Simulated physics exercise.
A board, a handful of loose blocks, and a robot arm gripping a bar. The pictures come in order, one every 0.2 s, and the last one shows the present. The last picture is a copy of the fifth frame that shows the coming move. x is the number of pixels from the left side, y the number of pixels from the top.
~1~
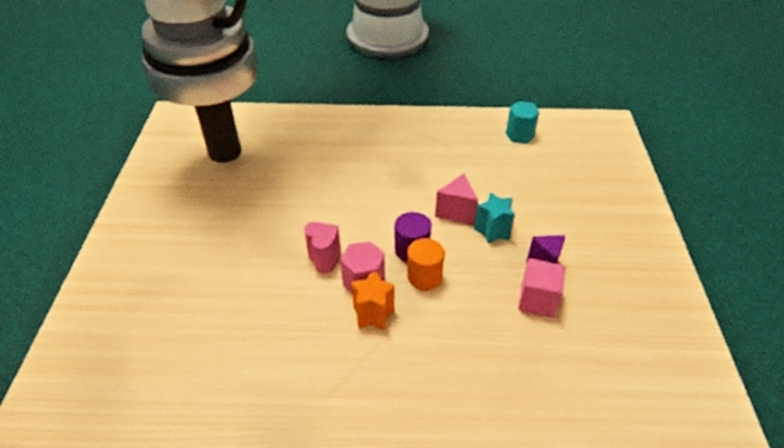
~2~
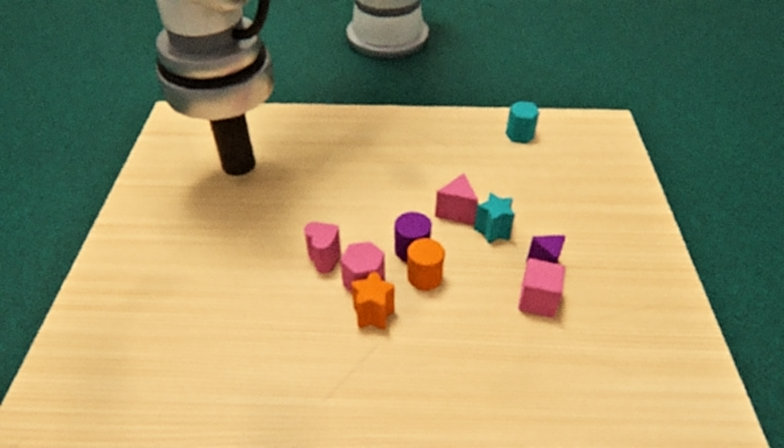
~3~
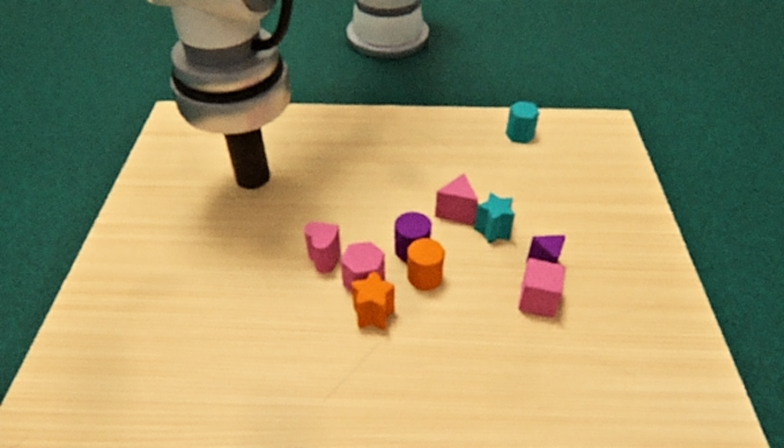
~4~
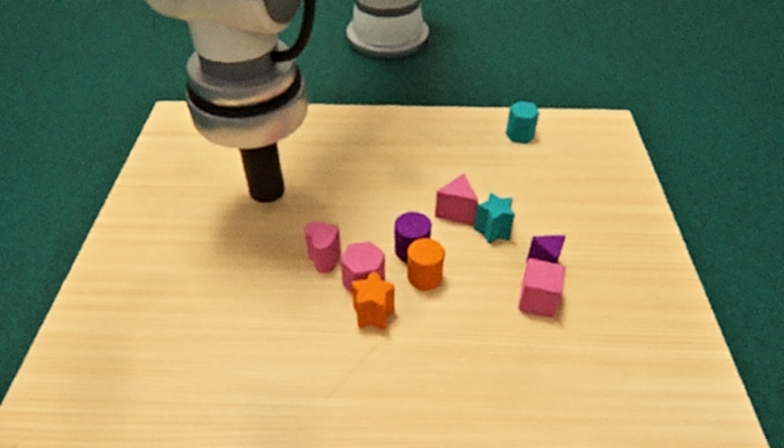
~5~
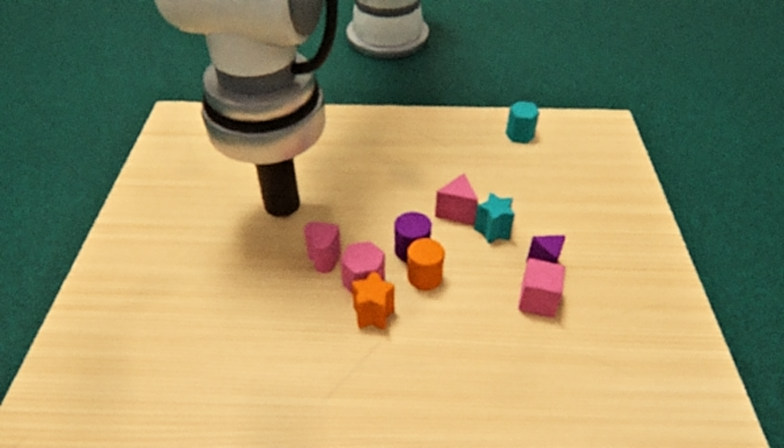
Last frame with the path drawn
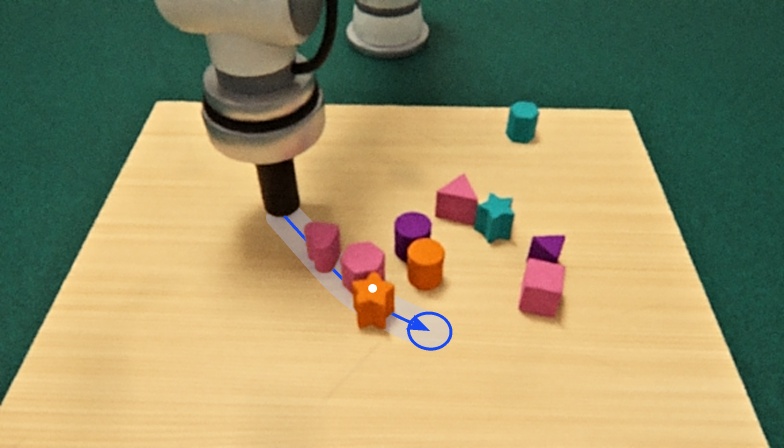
A robot arm gripping a dark bar stands over the left side of a pale wooden board on a green surface, seen from above at an angle. Pink, orange, purple and teal blocks lie scattered around the middle and right, with a teal one near the far edge. The arm moves the bar steadily rightward and nearer, close to the pink heart, while the blocks and camera stay still.
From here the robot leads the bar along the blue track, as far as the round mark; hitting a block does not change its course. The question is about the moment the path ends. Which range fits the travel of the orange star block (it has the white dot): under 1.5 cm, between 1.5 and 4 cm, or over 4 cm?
Over 4 cm.
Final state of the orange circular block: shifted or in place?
That block is going to get moved.
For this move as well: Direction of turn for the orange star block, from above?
The turn is clockwise.
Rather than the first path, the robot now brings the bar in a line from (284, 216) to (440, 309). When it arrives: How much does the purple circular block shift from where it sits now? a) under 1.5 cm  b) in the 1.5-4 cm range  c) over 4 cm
It's a.
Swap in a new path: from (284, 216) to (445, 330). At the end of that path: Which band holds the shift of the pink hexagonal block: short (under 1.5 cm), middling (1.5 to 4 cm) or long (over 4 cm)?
I reckon it covers more than 4 cm.
Path on the board, from (284, 216) by way of (320, 255) and (365, 297) to (430, 331); the dot is on the orange star block.
On the path given first. One third of the way, bar at (319, 244); pink heart at (341, 252); pink hexagonal block at (374, 261); orange star block at (376, 291), turned 20° clockwise.
Two thirds of the way, bar at (365, 287); pink heart at (382, 298), turned 45° anticlockwise; pink hexagonal block at (409, 271), turned 60° anticlockwise; orange star block at (406, 323), turned 70° clockwise; orange circular block at (433, 248).
At the end, bar at (431, 320); pink heart at (437, 339); pink hexagonal block at (450, 276), turned 140° anticlockwise; orange star block at (439, 374), turned 110° clockwise; orange circular block at (438, 246).
